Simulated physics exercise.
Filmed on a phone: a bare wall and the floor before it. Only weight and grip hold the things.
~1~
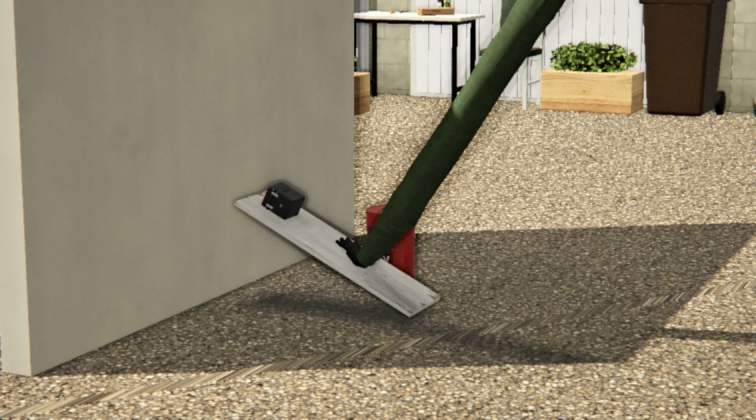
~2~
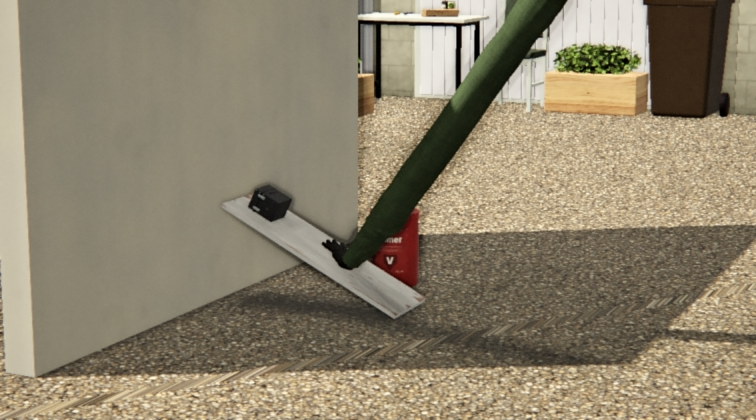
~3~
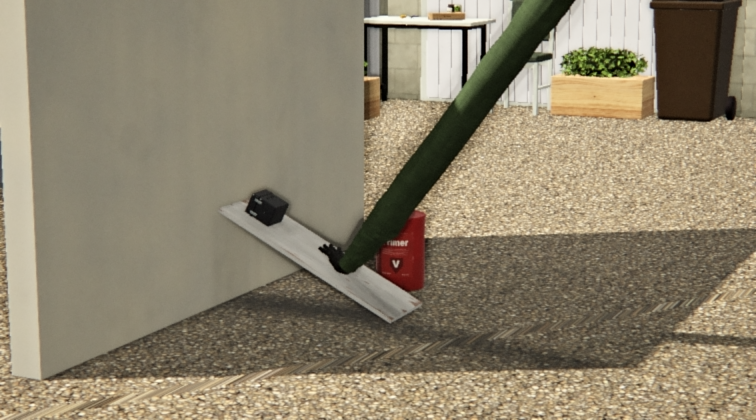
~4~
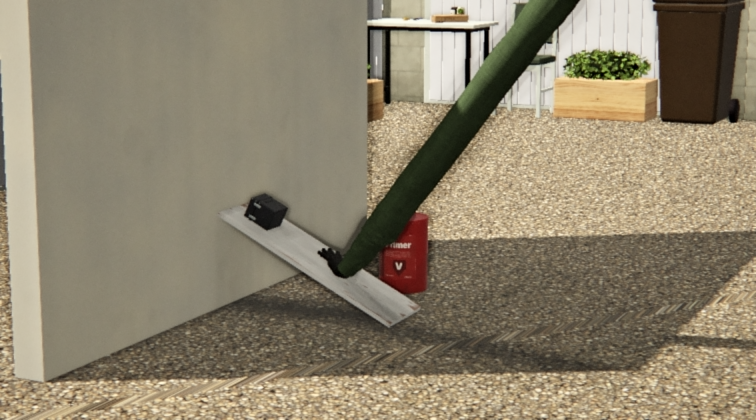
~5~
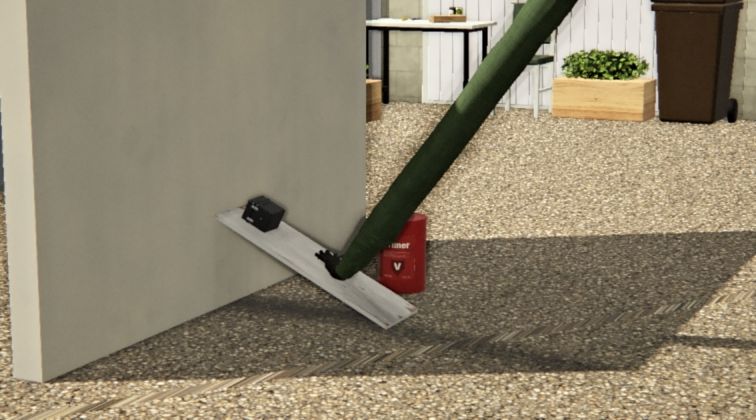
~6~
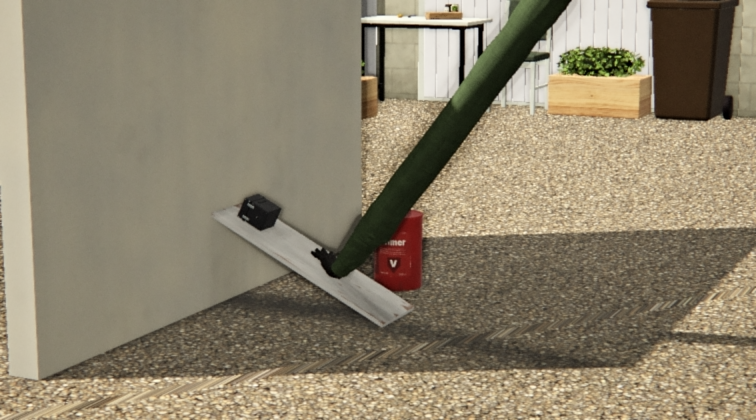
On a gravel yard beside a bare wall, a green arm with a black hand held a slanted white board with a black box on it, shifting it slightly left near a red pail.
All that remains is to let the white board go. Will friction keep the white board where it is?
In the end the board slides down.
Then, 0.30 s after the last picture, white board sunk by 16° near (321, 289).
Then, 0.40 s after the last picture, white board sunk by 26° near (324, 302).
Then, 0.60 s after the last picture, white board sunk by 26° near (324, 306).
At rest, moved from the start, white board; red pail in place. Seen from the same camera at the end, white board near (324, 308). The board slips out.
